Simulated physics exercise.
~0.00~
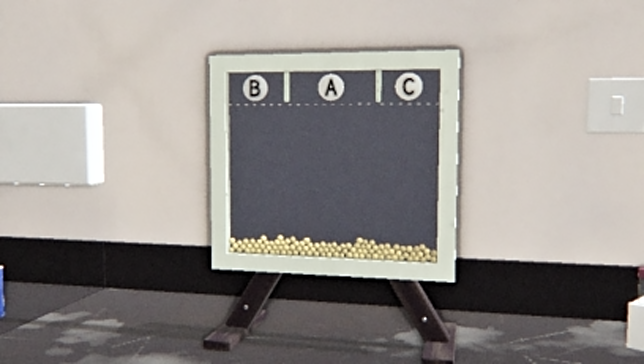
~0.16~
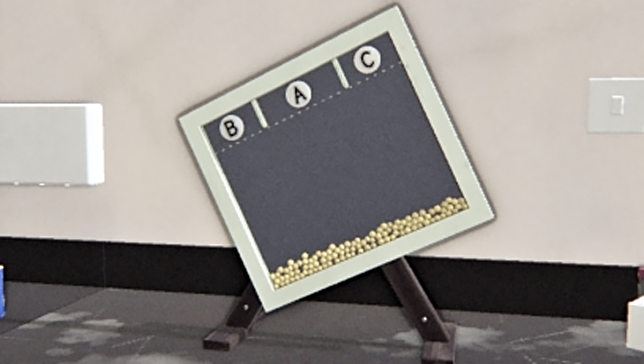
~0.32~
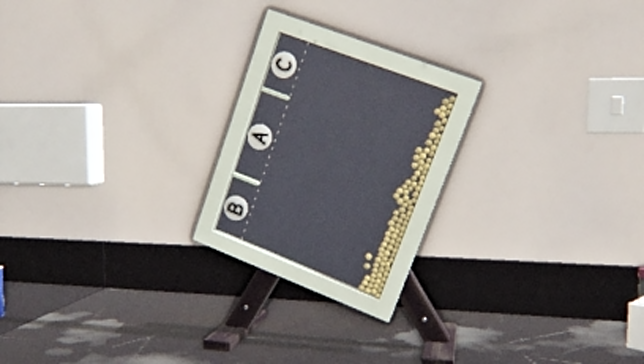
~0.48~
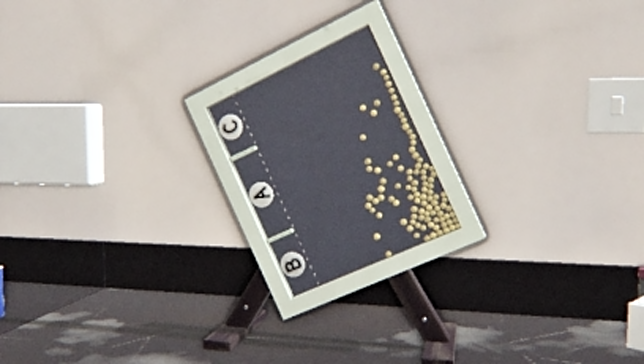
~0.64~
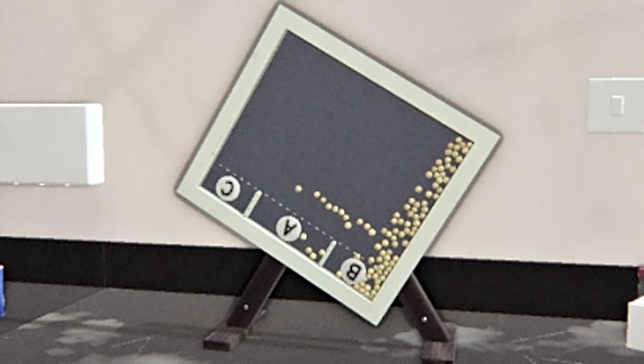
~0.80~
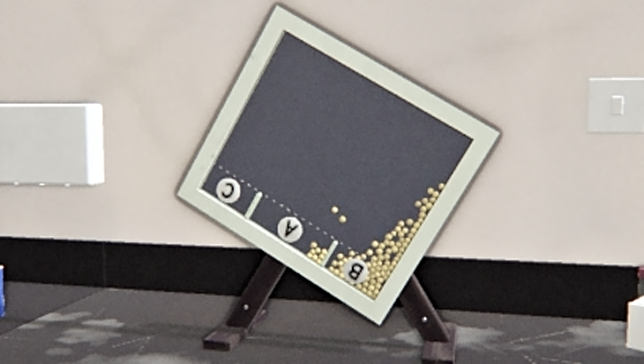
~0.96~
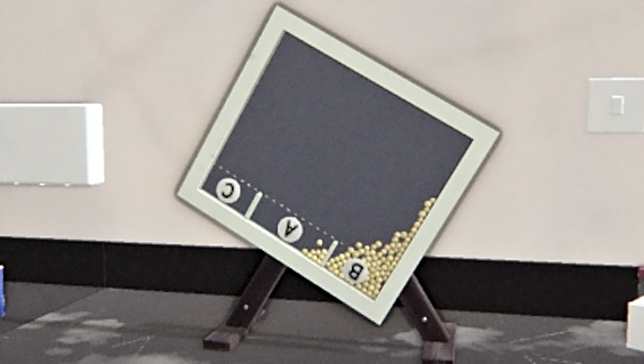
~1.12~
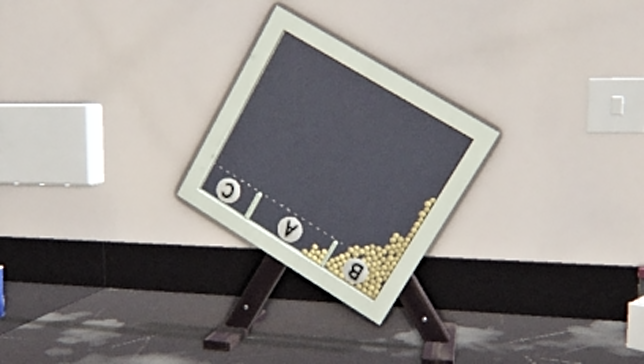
A framed box turns anticlockwise until nearly upside down, and its beads settle around pocket B.
